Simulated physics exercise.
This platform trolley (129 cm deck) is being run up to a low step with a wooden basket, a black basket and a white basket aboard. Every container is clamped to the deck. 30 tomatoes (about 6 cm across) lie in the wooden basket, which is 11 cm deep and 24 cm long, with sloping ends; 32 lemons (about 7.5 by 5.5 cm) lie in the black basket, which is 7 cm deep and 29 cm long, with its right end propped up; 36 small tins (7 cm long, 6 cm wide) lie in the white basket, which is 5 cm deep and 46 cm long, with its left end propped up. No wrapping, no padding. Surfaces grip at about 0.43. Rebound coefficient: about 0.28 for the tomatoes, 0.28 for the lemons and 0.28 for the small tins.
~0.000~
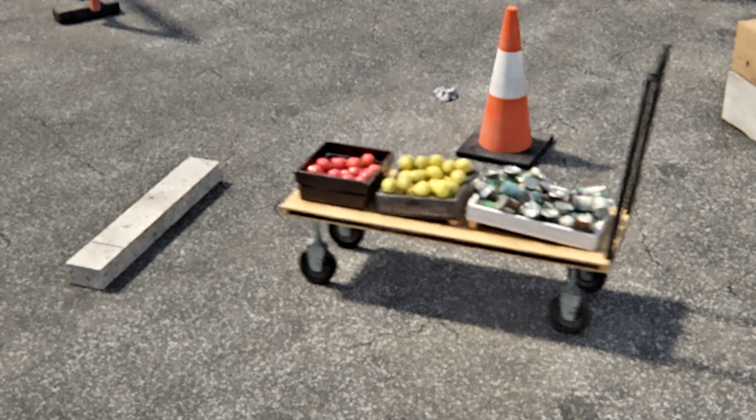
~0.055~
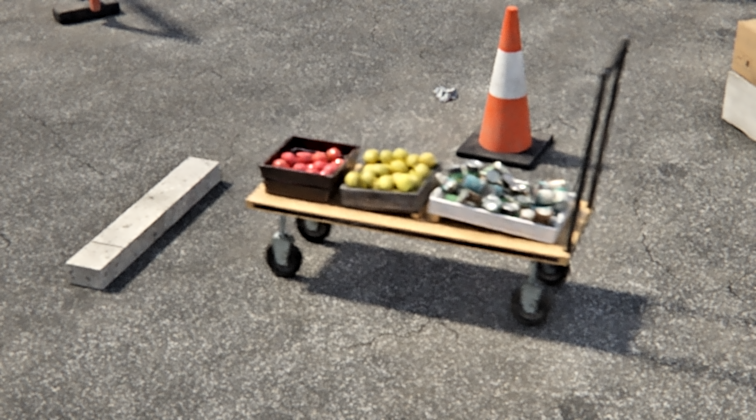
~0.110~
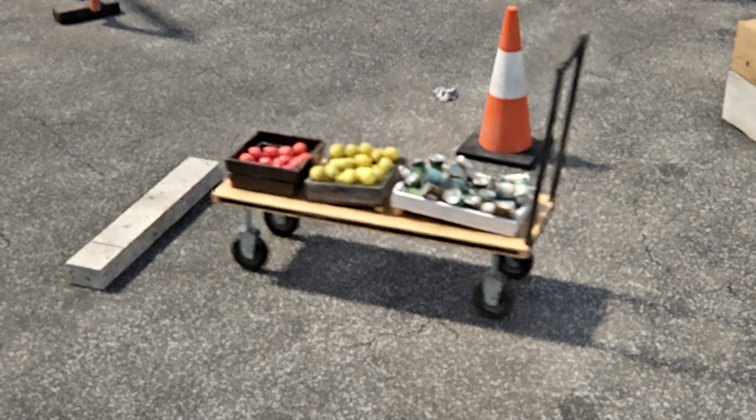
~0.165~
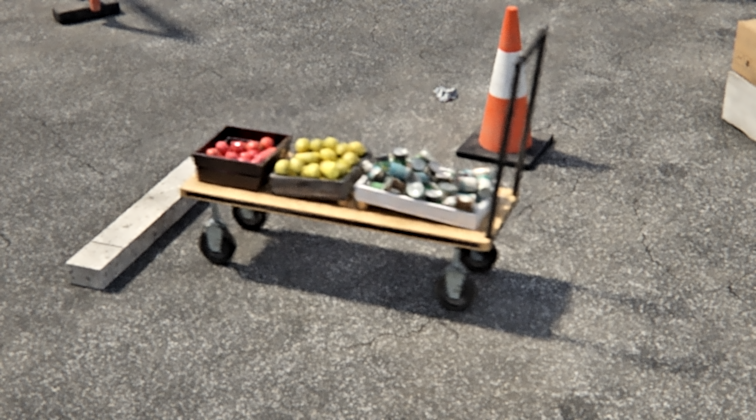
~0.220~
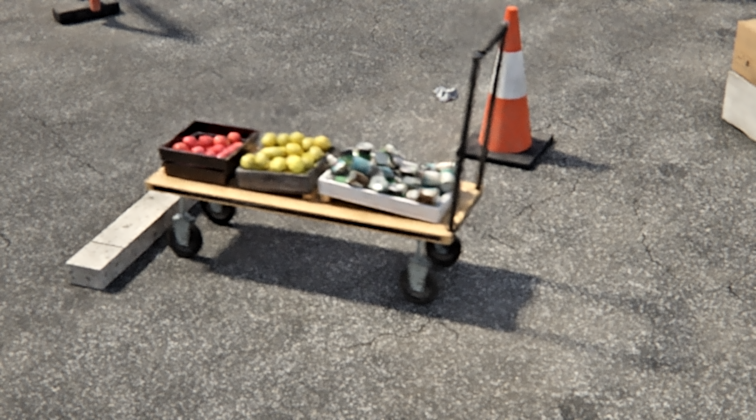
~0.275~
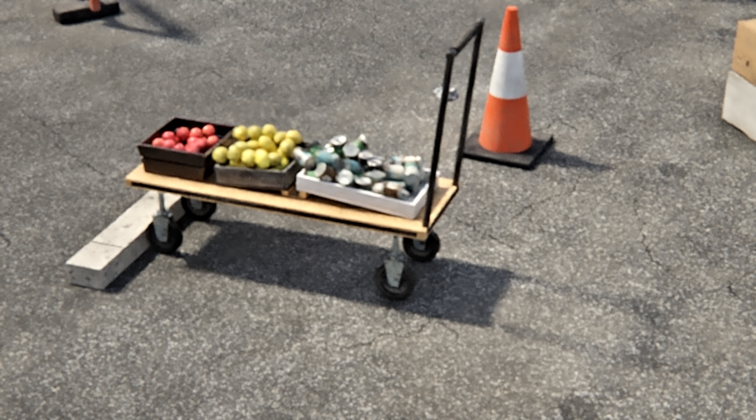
On a sunlit stretch of asphalt, a flat trolley carrying round red things, round yellow things and a white container of small tins rolled left past an orange cone, slowing beside a pale block.
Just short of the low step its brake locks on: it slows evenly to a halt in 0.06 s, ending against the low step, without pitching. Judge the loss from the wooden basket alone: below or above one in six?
Out of the wooden basket go fewer than one in six of the tomatoes.
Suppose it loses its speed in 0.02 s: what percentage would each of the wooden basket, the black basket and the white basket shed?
Then wooden basket 10, black basket 40, white basket 30 per cent.
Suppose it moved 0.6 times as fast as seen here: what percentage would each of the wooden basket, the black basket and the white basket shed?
In that case wooden basket 0, black basket 10, white basket 20 per cent.
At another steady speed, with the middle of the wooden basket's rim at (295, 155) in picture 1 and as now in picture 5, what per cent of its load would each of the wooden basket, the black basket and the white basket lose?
Then wooden basket 0, black basket 10, white basket 20 per cent.
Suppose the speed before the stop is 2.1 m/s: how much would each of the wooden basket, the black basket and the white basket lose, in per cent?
In that case wooden basket 0, black basket 20, white basket 20 per cent.
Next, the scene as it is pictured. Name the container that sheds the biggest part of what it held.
The white basket.
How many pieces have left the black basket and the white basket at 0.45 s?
Out by then, roughly: Black basket 5, white basket 8.
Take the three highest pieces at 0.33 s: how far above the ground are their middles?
Some 54 cm up.
After 0.33 s, wooden basket 30 in, 0 out, black basket 31 in, 1 out and white basket 32 in, 4 out.
After 0.45 s, wooden basket 30 in, 0 out, black basket 27 in, 5 out and white basket 28 in, 8 out.
After 0.68 s, wooden basket 30 in, 0 out, black basket 26 in, 6 out and white basket 25 in, 11 out.
Final count (at 1.18 s), wooden basket 30 in, 0 out, black basket 26 in, 6 out and white basket 25 in, 11 out. Asked share, 0 of 30, 0 per cent.
